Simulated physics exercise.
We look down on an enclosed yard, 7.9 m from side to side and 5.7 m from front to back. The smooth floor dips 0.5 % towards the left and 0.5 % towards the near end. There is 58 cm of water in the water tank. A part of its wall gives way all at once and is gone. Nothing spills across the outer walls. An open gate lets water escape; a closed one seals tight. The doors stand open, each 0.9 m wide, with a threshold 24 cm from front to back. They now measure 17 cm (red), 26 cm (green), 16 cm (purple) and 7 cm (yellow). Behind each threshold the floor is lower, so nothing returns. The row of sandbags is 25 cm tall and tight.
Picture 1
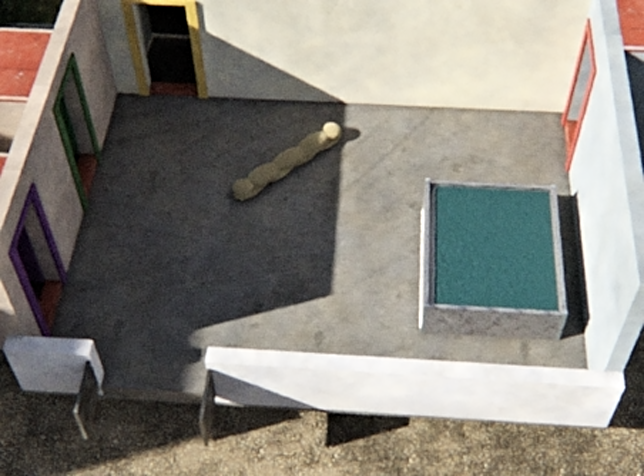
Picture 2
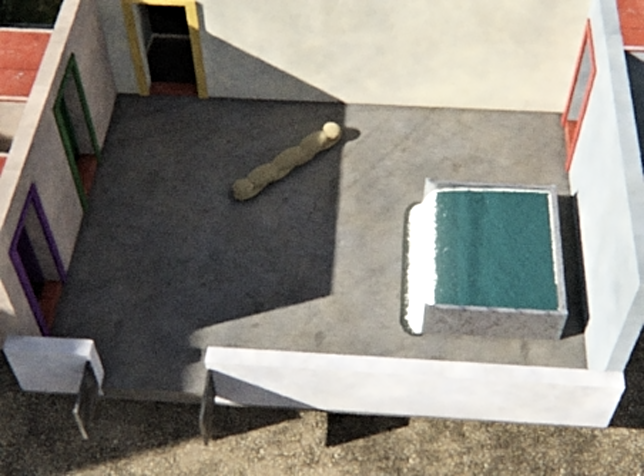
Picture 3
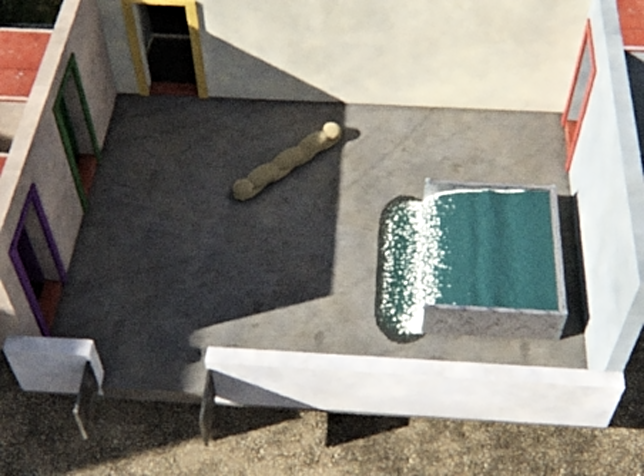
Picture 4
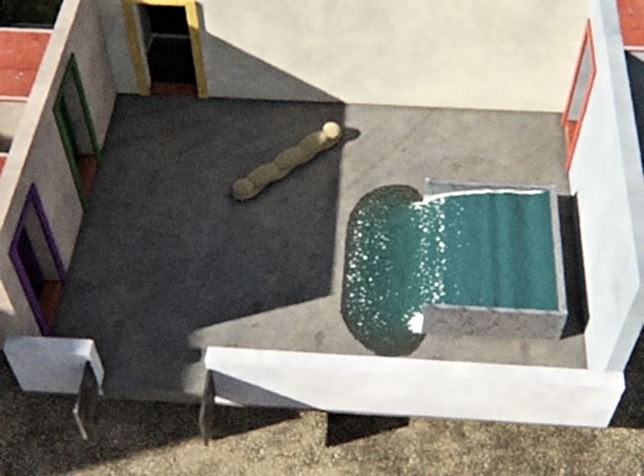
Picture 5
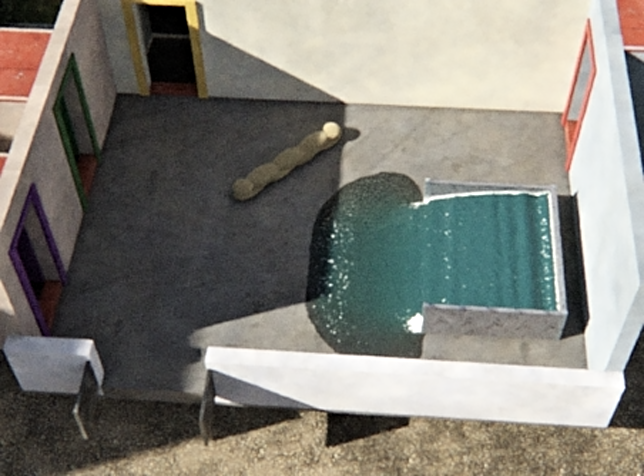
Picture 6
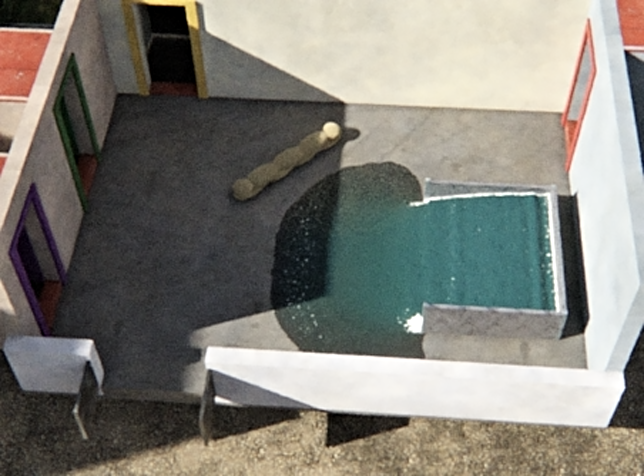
In a walled yard with open doors, the left side of a water tank suddenly gave way, and foaming water poured out and spread leftward in a widening pool across the grey floor.
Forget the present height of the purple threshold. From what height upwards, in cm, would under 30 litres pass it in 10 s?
At least 20 cm or so.
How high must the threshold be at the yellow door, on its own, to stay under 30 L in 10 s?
Roughly 6.5 cm at yellow.
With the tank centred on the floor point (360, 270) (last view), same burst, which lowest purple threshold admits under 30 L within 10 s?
Some 23 cm.
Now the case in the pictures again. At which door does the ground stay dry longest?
Last comes the red one.
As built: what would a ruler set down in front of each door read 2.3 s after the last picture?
In cm: Red 0, green 15, purple 26, yellow 0.
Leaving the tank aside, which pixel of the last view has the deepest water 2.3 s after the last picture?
At about (44, 357).
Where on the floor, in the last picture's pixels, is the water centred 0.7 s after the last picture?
Near (410, 268).
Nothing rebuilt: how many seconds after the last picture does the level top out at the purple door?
At about 2.8 s.
Then, 0.7 s after the last picture water covers 40 % of the floor, deepest (24 cm) near (416, 306); it has not reached the purple door.
Then, 2.3 s after the last picture water covers 55 % of the floor, deepest (36 cm) near (44, 357); 26 cm at the purple door, 10 litres in over its 16 cm threshold.
Then, 9.3 s after the last picture water covers 90 % of the floor, deepest (9 cm) near (315, 135); 6 cm at the purple door, 74 litres in over its 16 cm threshold.
At the purple door as built, the water peaked near 29 cm, 2.9 s after the last picture.
With a threshold of 17 cm, 63 litres would have come in within the 10 s; with 23 cm, 14 litres. So under 30 litres takes about 20 cm.
